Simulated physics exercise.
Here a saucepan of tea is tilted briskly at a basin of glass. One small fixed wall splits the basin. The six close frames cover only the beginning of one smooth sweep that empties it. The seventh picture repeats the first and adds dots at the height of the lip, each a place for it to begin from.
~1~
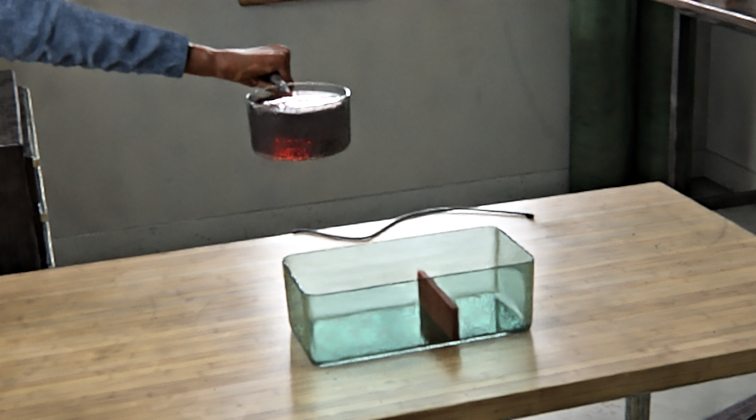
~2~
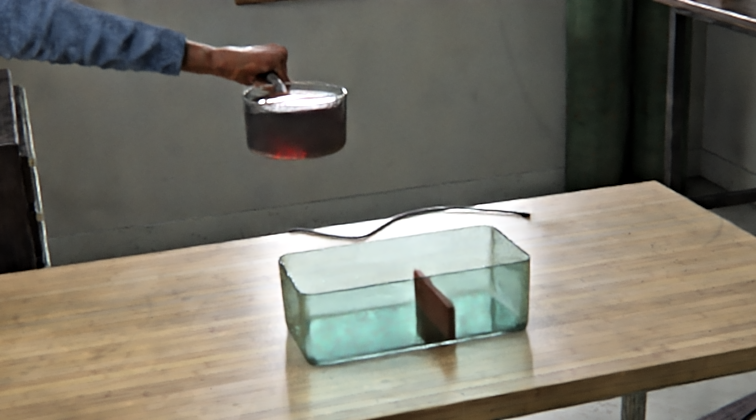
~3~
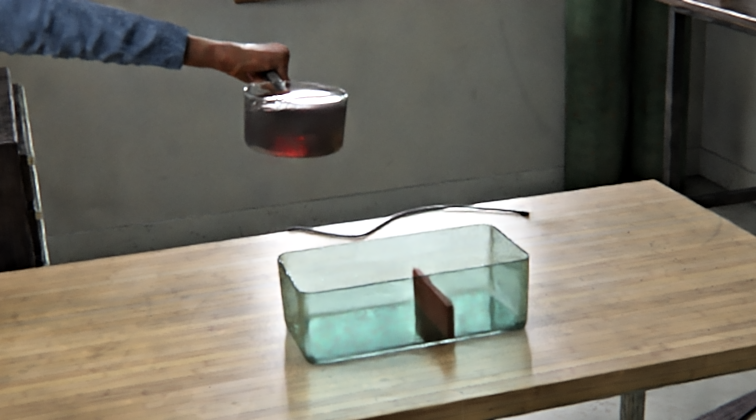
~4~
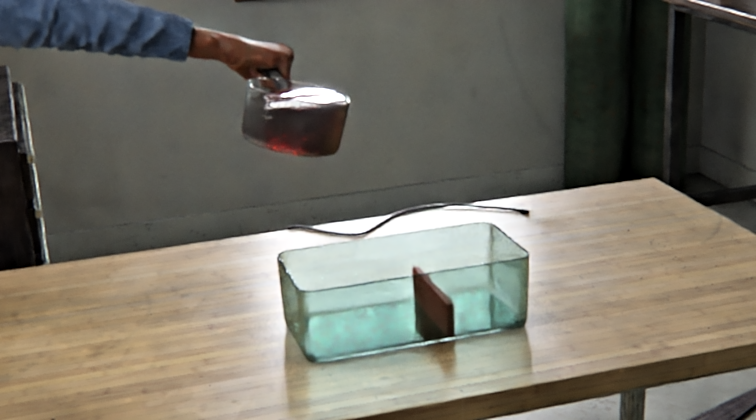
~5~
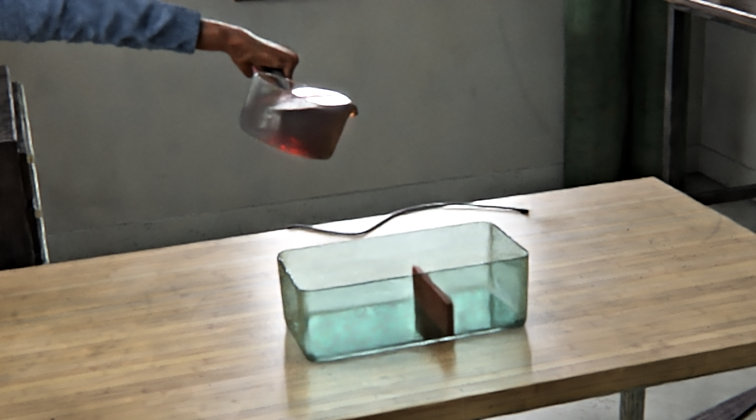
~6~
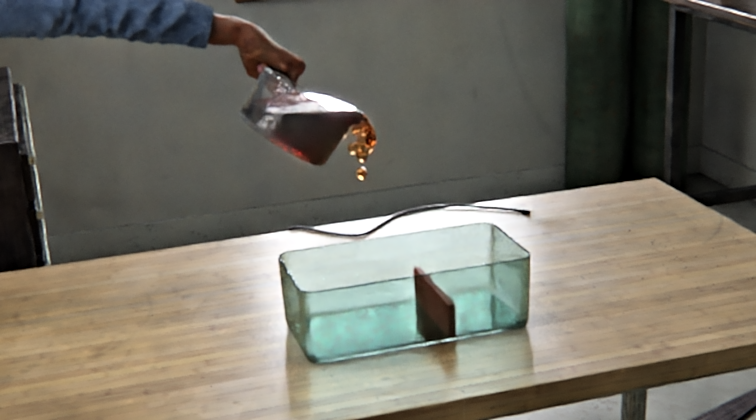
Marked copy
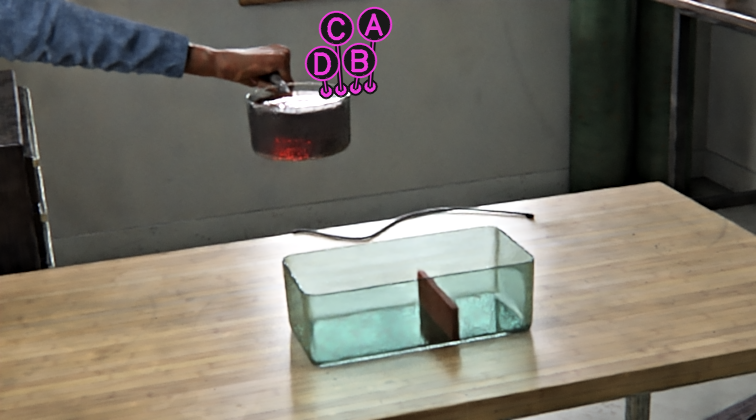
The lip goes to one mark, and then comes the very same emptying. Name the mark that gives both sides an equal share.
I would pick place A.
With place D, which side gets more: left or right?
The left one.
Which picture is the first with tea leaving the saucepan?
Picture 5.
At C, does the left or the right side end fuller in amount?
More ends on the left.
On the marked copy, A at (370, 86); B at (355, 88); C at (340, 89); D at (326, 91).
Choosing A, about 46 % ends left of the wall and 52 % right of it.
Choosing B, about 66 % ends left of the wall and 31 % right of it; 3 % is lost outside.
Choosing C, about 92 % ends left of the wall and 5 % right of it; 3 % is lost outside.
Choosing D, about 94 % ends left of the wall and 3 % right of it.
